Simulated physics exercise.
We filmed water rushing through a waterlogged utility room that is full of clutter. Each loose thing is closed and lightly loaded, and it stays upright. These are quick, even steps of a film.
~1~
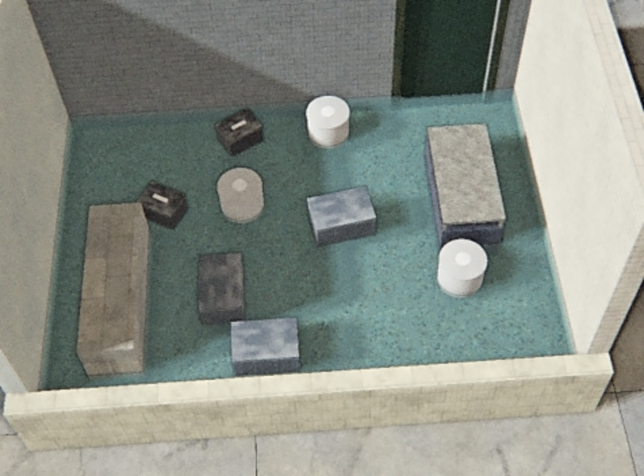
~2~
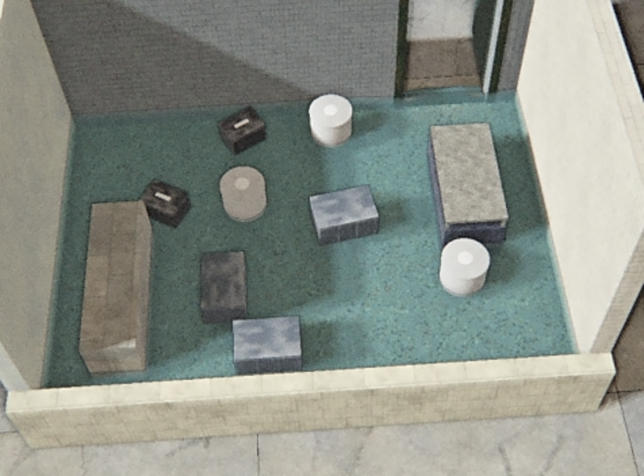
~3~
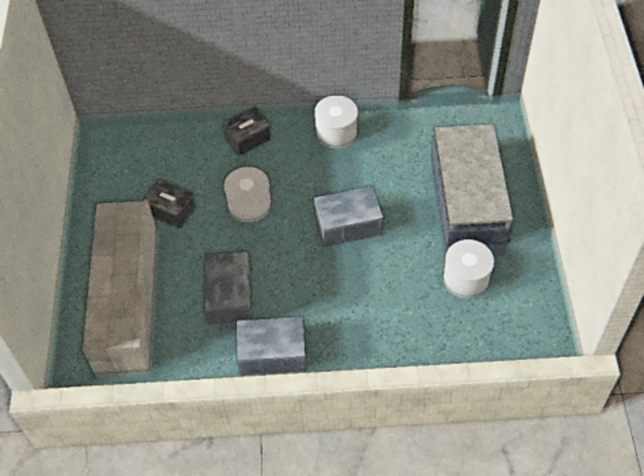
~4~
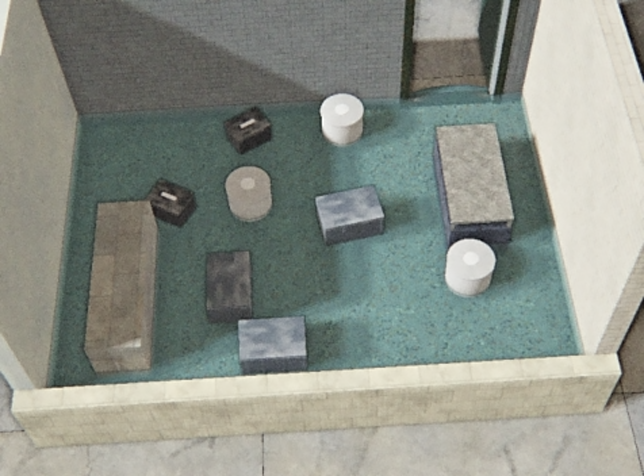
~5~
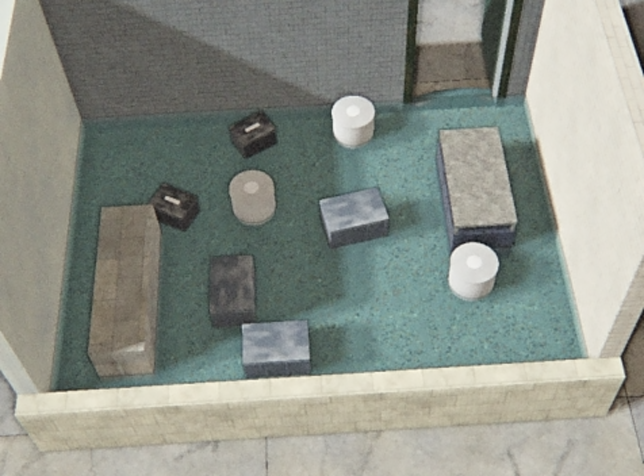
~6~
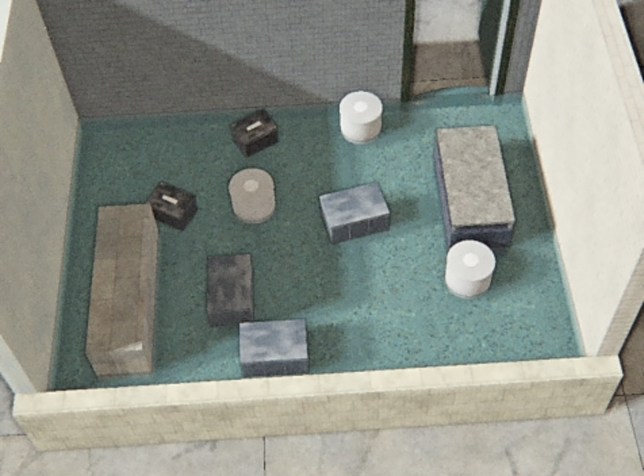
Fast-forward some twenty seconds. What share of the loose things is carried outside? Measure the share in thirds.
In thirds: One to two.
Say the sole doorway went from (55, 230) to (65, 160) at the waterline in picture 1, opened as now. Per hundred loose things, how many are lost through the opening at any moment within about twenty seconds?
I'd say around 80 percent.
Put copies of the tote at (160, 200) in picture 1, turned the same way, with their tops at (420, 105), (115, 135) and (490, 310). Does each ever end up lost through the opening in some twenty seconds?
In order: Leaves the room, never leaves, leaves the room.
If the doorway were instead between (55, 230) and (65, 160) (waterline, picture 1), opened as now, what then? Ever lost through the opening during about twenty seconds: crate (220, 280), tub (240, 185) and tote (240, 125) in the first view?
Lab log - 1: Escaped; 2: Escaped; 3: Escaped.
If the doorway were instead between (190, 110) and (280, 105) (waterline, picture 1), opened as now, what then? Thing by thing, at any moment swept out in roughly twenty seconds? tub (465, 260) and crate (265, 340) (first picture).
One after the other: Never escapes, never escapes.
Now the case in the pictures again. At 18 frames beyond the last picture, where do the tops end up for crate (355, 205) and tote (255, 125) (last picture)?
I'd expect them about (405, 122) and (372, 103).
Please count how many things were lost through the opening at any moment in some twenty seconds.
I make it 5.
A moment on, 1 of 8 are out; 7 afloat.
Next, 1 of 8 are out; 7 afloat.
Later, 5 of 8 are out; 3 afloat.
In the end, 5 of 8 are out; 3 afloat.
